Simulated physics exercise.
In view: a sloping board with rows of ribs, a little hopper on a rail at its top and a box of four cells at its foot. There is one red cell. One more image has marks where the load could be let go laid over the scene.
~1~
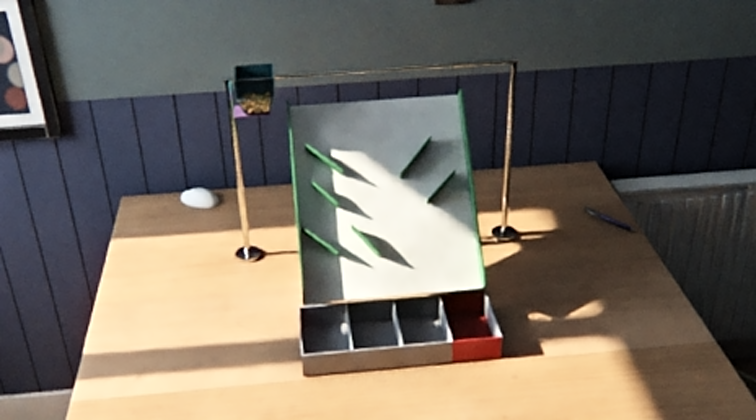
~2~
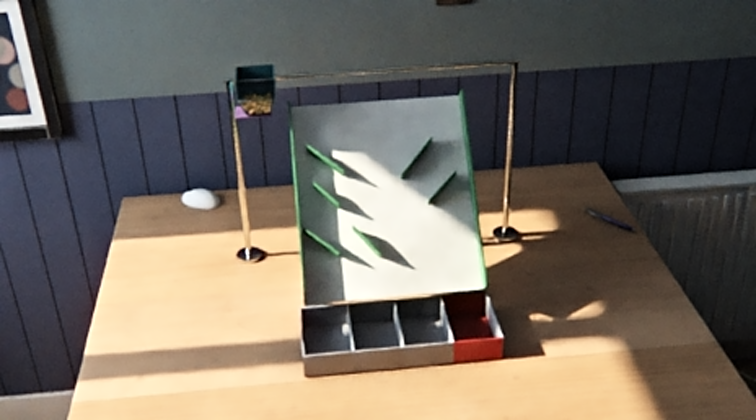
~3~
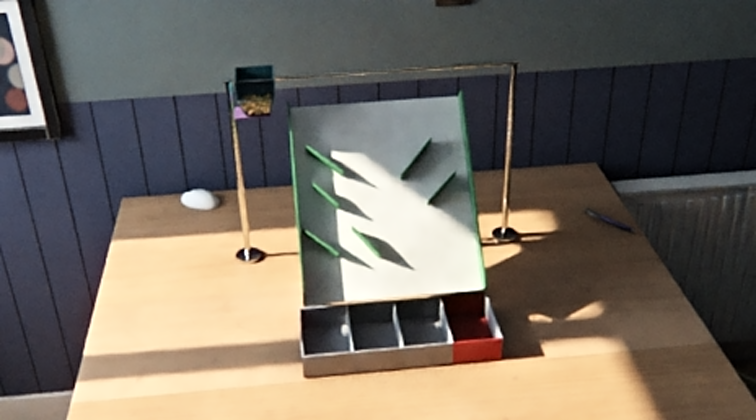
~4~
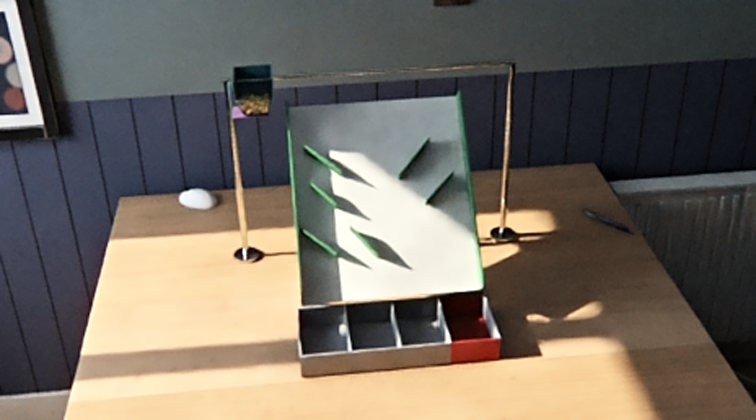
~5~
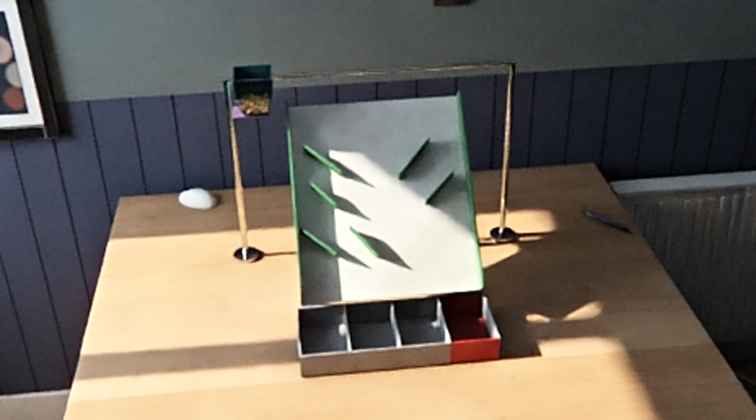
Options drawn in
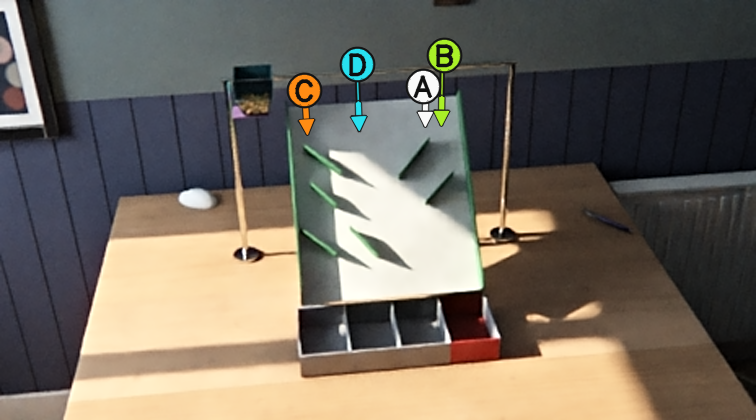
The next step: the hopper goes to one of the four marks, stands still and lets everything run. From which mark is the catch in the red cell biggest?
Take B.
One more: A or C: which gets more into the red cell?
A.
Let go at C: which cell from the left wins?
It is the third one.
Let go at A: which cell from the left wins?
The third.
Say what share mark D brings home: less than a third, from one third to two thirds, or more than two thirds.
It is less than a third.
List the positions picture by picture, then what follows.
Hopper at (256, 101), puffed corn balls, door shut, in the first frame.
Ribs (307, 145) to (344, 171), (402, 175) to (432, 137), in the second frame.
Ribs (313, 183) to (339, 205), (429, 201) to (456, 172), in the third frame.
Ribs (300, 228) to (337, 254), (351, 226) to (378, 255), in the fourth frame.
Red cell at (475, 349), number 4 of 4 from the left, in the fifth frame.
On the marked copy, mark A meets the board at (425, 121); mark B meets the board at (441, 120); mark C meets the board at (307, 129); mark D meets the board at (359, 125).
With A, a small part in the red cell, most in other cells.
With B, about a third in the red cell, about two thirds in other cells.
With C, a stray few in the red cell, nearly all in other cells, a stray few held on the board.
With D, a small part in the red cell, nearly all in other cells.
